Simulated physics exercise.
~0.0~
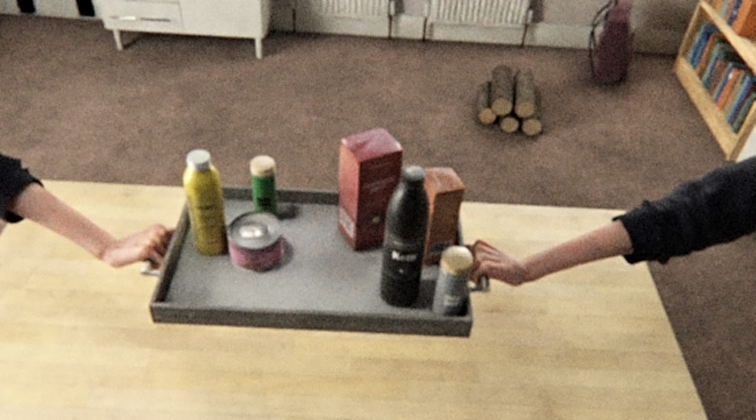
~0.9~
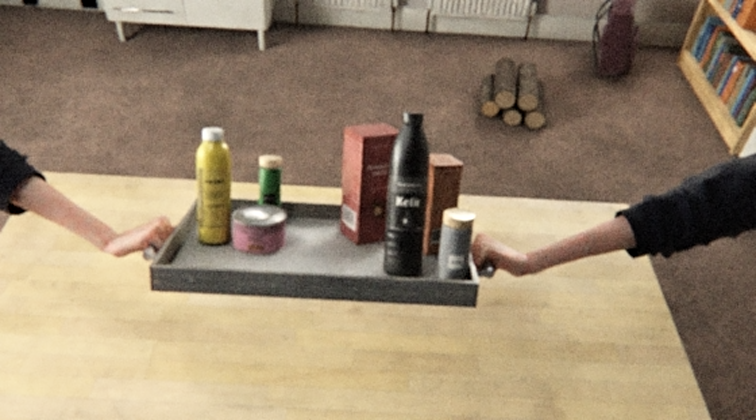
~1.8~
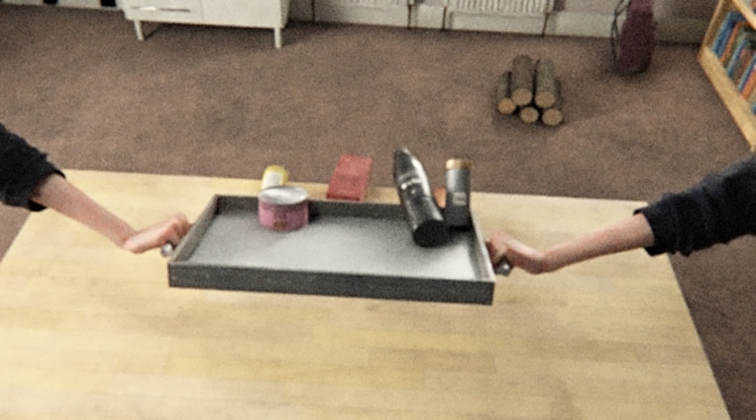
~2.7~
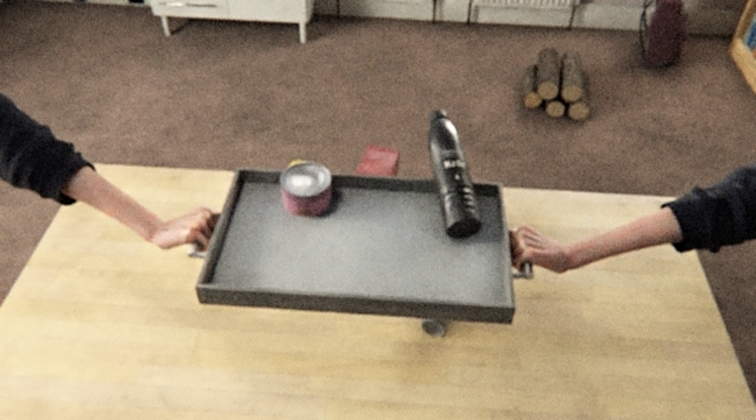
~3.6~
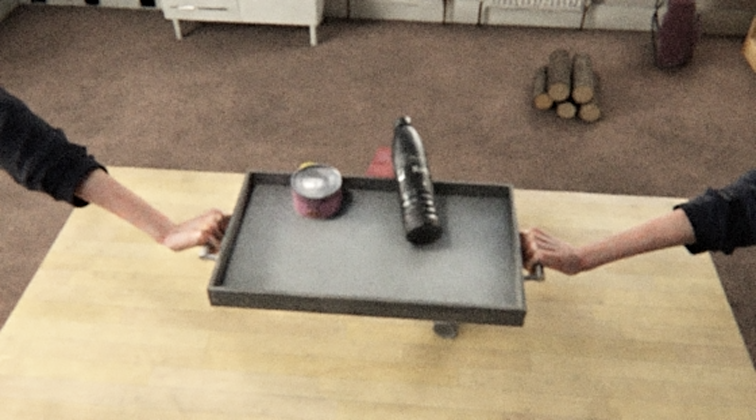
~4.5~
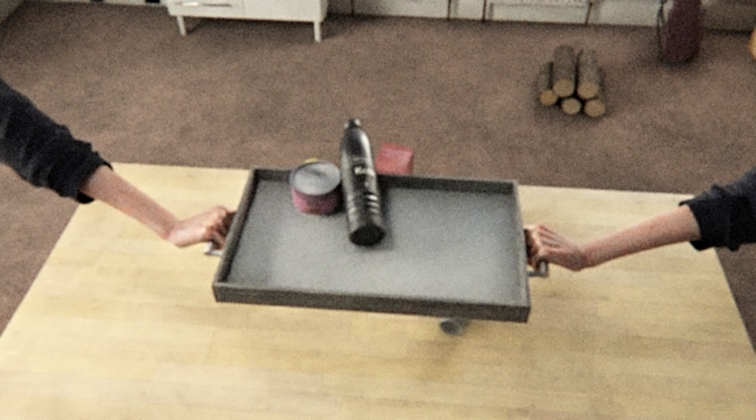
Above a wooden table, two hands tip a tray until only a tub and toppled bottle remain.
